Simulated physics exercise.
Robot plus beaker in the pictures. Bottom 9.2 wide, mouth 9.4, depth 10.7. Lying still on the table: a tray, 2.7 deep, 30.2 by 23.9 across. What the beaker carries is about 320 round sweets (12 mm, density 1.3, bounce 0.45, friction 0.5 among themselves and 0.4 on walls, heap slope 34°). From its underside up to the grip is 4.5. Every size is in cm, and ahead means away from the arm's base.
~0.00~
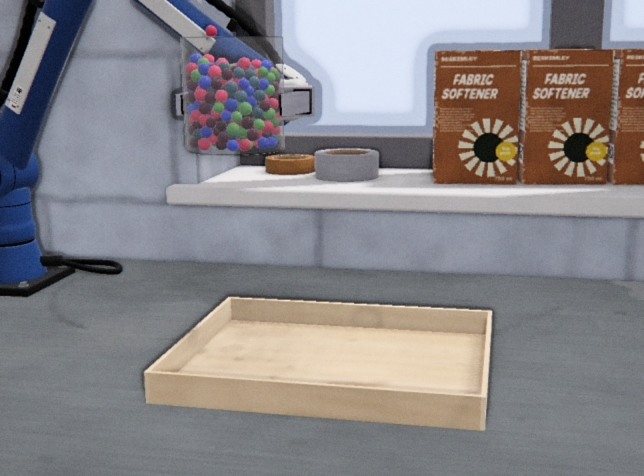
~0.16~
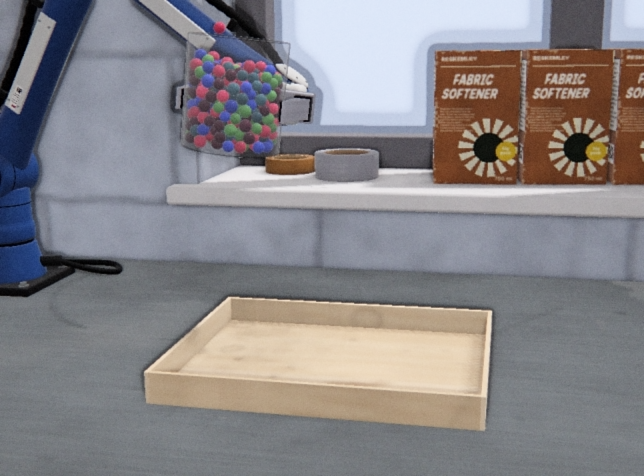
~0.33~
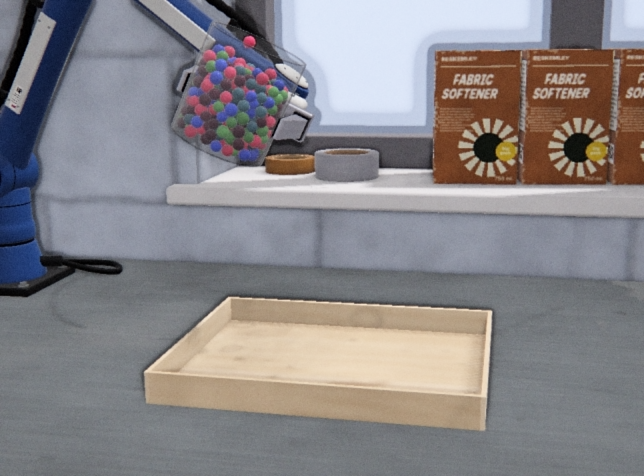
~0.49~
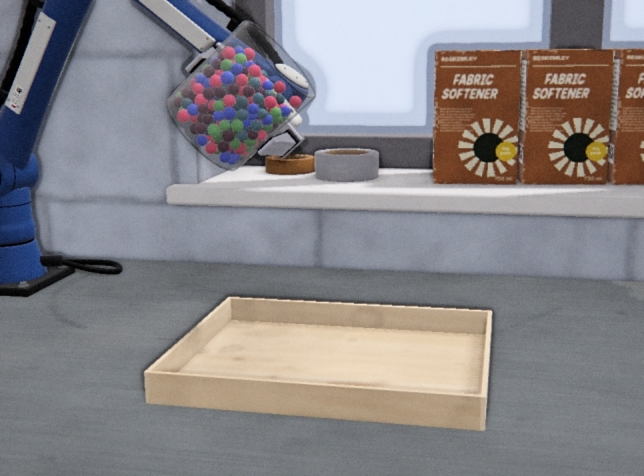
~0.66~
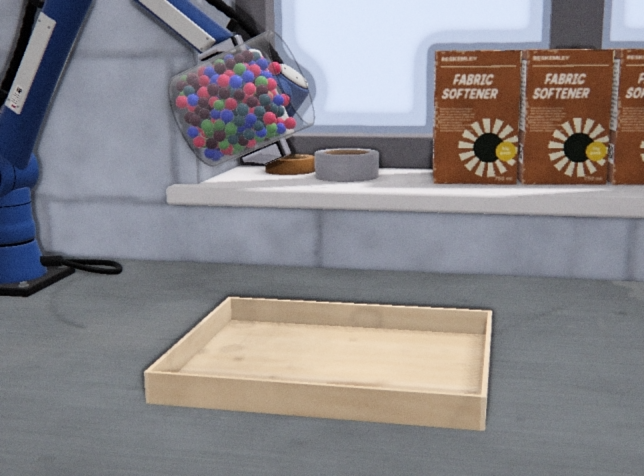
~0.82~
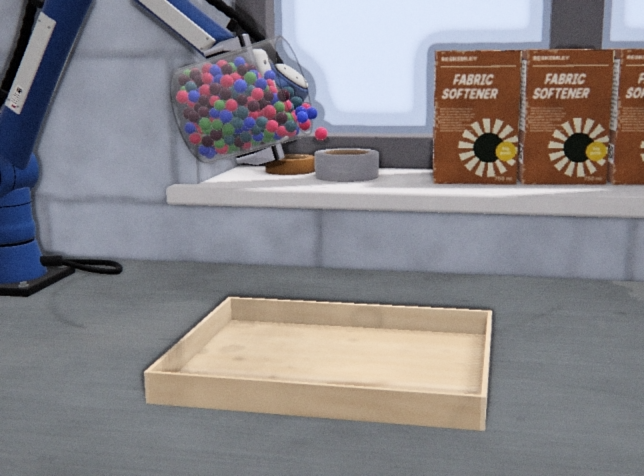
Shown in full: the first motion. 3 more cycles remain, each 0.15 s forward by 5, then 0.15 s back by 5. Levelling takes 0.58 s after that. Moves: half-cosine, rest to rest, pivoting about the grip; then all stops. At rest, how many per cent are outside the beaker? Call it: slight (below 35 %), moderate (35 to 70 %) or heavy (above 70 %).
Moderate.
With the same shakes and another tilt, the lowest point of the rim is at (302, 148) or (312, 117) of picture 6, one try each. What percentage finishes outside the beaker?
Roughly 85 and 30 percent.
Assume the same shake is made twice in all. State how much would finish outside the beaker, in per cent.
In that case it would be near 45 percent.
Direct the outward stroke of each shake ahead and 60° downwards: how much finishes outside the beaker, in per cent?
Result: Approx. 10 %.
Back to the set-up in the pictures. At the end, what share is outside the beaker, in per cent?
Estimate: Roughly 55 %.
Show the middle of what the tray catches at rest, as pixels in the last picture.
Centre estimate: About (387, 360).
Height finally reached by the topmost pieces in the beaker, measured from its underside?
Around 7.0 cm up.
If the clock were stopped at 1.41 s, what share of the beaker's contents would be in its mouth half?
Around 50 percent.
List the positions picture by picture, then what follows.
In the first frame, the beaker middle at (234, 96), level; upper third of the load around (231, 78), from x 190 to 275, top at y 30; 324 in the beaker.
In the second frame, the beaker middle at (235, 96), tilted 7° forward; upper third of the load around (230, 78), from x 190 to 275, top at y 30.
In the third frame, the beaker middle at (237, 97), tilted 26° forward; upper third of the load around (230, 80), from x 185 to 280, top at y 40.
In the fourth frame, the beaker middle at (240, 99), tilted 48° forward; upper third of the load around (234, 81), from x 180 to 295, top at y 50.
In the fifth frame, the beaker middle at (241, 101), tilted 67° forward; upper third of the load around (236, 82), from x 180 to 290, top at y 55.
In the sixth frame, the beaker middle at (242, 102), tilted 74° forward; upper third of the load around (230, 86), from x 185 to 320, top at y 65; 323 in the beaker, 1 in flight or on a rim.
After 1.41 s, tilted 74° forward, highest piece 28 above the table; 195 in the beaker, 80 in the tray, 3 on the table or floor, 46 in flight or on a rim.
After 2.00 s, tilted 38° forward, highest piece 30 above the table; 165 in the tray, 150 in the beaker, 8 on the table or floor, 1 in flight or on a rim.
After 2.50 s, level, highest piece 29 above the table; 166 in the tray, 150 in the beaker, 8 on the table or floor.
After 3.55 s, level, highest piece 29 above the table; 166 in the tray, 150 in the beaker, 8 on the table or floor.
In the end, 166 in the tray, 150 in the beaker, 8 on the table or floor. That is 54 % outside the beaker.
